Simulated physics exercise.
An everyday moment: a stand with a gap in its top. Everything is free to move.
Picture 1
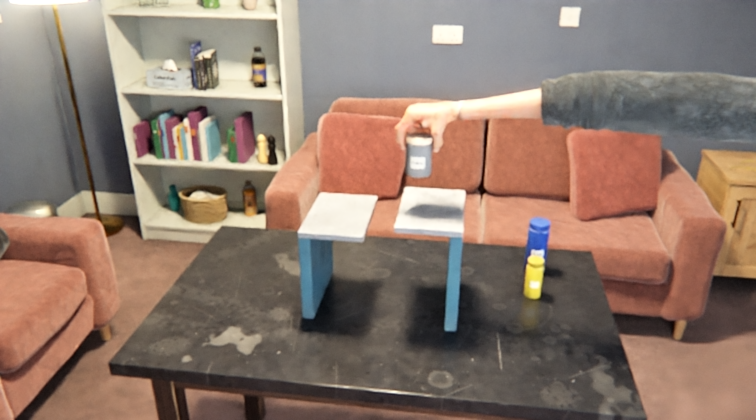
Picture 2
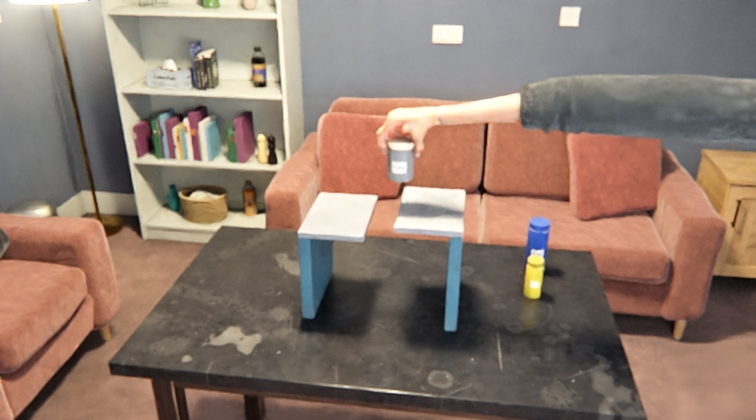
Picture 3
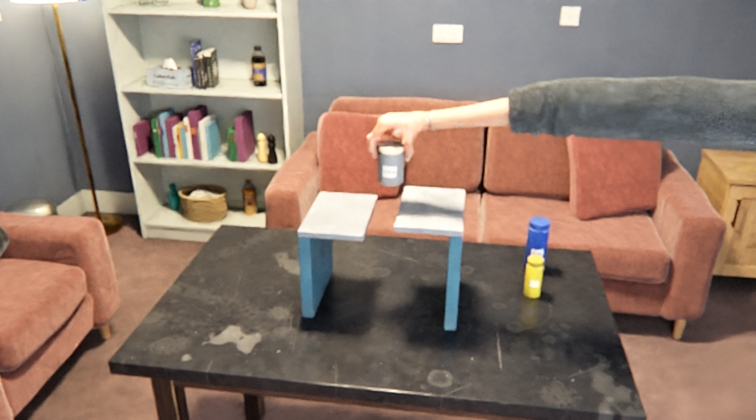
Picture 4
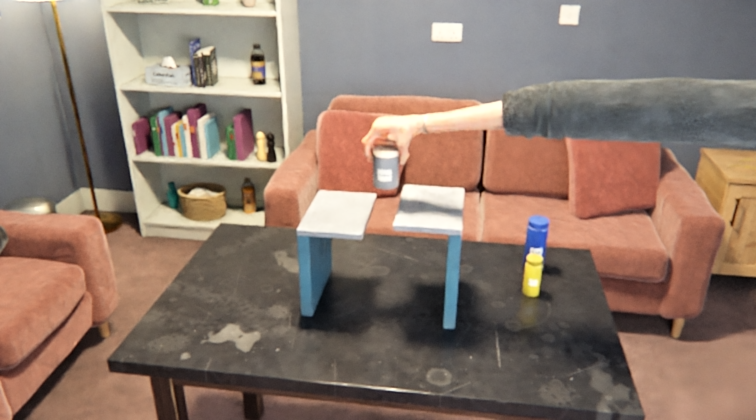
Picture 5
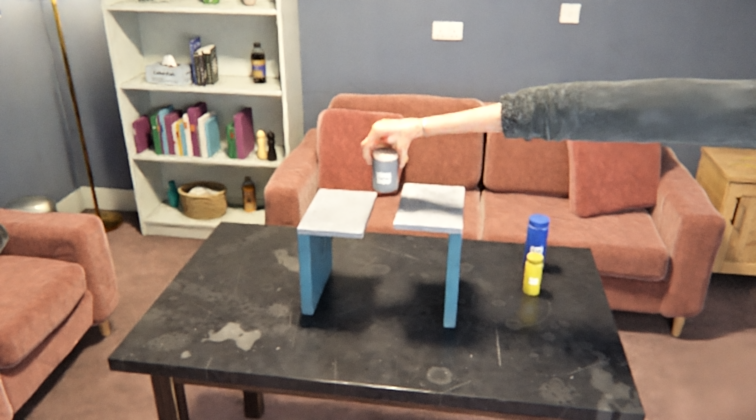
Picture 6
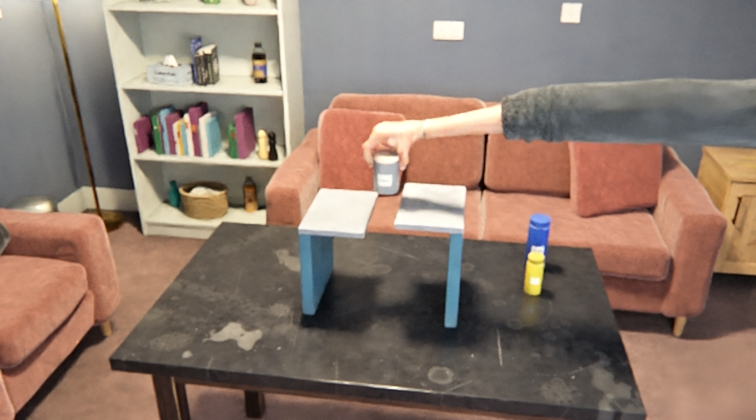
A hand reaching in from the right carries a grey jar leftward and slightly down in a living room, seen from slightly above and in front of a black table. Two pale-topped blue supports stand apart on the table, with blue and yellow bottles at right and pink sofas and white shelves behind. The jar slows and stays held over the gap, while the view shifts barely.
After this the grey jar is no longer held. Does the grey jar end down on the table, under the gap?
In the end the jar reaches the table.
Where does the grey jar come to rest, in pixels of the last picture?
Near (385, 280).
Then, 0.20 s past the last view, grey jar displaced about its own width near (386, 191).
Then, 0.30 s past the last view, grey jar displaced well along near (385, 243).
Then, 0.40 s past the last view, grey jar displaced well along near (385, 275).
Finally, moved from the start, grey jar; the other 2 still in place. Final places as the last picture's camera would see them, grey jar near (385, 280). The jar drops through.
